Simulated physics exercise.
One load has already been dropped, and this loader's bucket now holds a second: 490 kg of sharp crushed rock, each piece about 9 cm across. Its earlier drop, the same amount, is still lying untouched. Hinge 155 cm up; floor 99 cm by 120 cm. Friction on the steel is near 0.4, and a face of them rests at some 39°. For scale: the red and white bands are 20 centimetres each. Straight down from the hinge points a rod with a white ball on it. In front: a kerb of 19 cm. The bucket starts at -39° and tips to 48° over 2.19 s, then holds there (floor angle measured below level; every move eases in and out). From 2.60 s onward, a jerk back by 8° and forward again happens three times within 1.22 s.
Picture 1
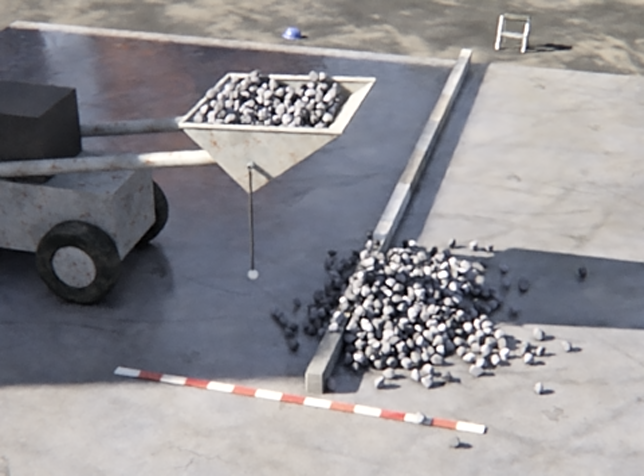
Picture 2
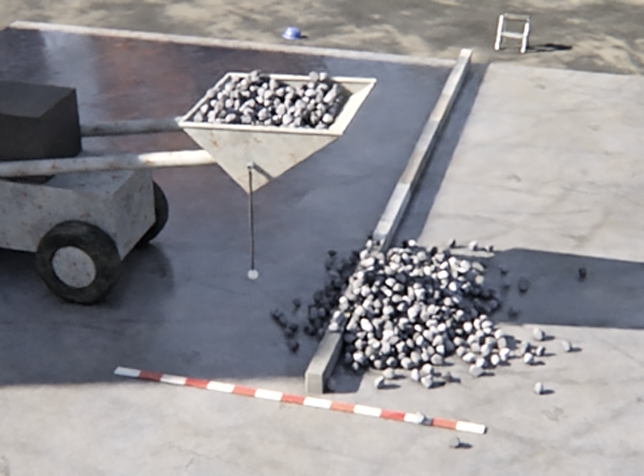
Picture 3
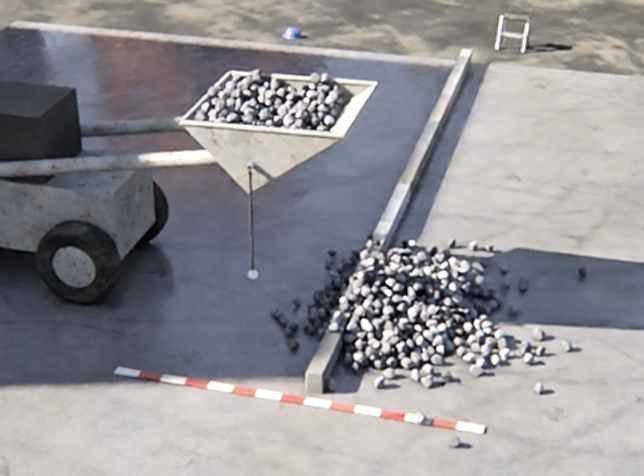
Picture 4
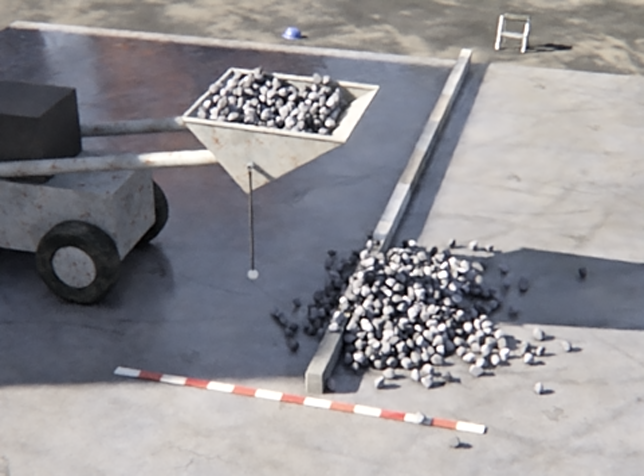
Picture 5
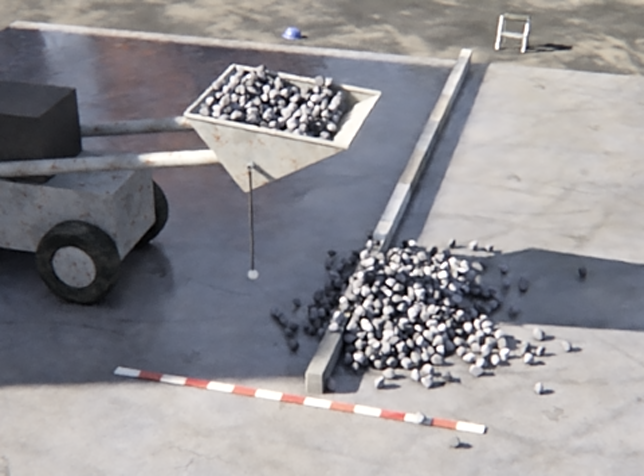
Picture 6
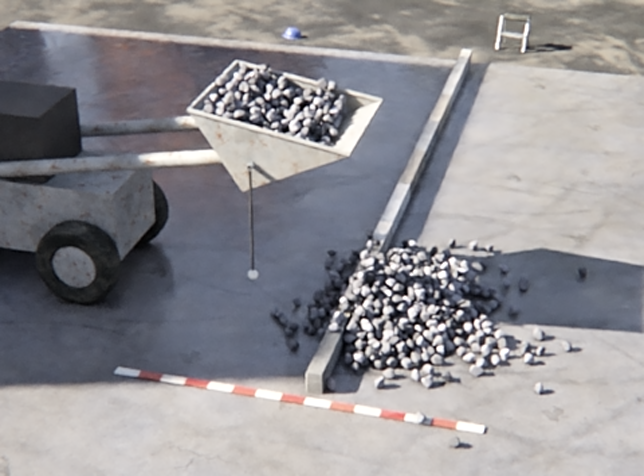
On a sunlit concrete yard, a wheeled loader's raised bucket of grey stones slowly tilting down rightward beside a heaped stone pile.
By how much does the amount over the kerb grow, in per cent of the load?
About 55 per cent.
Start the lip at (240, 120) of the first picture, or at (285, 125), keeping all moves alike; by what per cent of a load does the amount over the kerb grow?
The first position would add some 0 per cent, the second some 0.
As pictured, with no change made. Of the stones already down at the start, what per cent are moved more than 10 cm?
Roughly 5 percent.
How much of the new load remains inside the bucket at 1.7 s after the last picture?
Still inside: Some 10 %.
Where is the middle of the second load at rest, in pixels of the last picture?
Near (368, 287).
Then, 1.1 s after the last picture the floor is at 34°; in per cent of one load, 95 in the bucket, 17 on this side of the kerb, 89 over the kerb; the foremost stones are at (545, 342).
Then, 1.7 s after the last picture the floor is at 48°; in per cent of one load, 8 in the bucket, 61 on this side of the kerb, 131 over the kerb; the foremost stones are at (545, 342).
Then, 3.7 s after the last picture the floor is at 48°; in per cent of one load, 0 in the bucket, 56 on this side of the kerb, 144 over the kerb; the foremost stones are at (545, 342).
Then, 6.6 s after the last picture the floor is at 48°; in per cent of one load, 0 in the bucket, 56 on this side of the kerb, 144 over the kerb; the foremost stones are at (545, 342). Net gain over the kerb, 55.
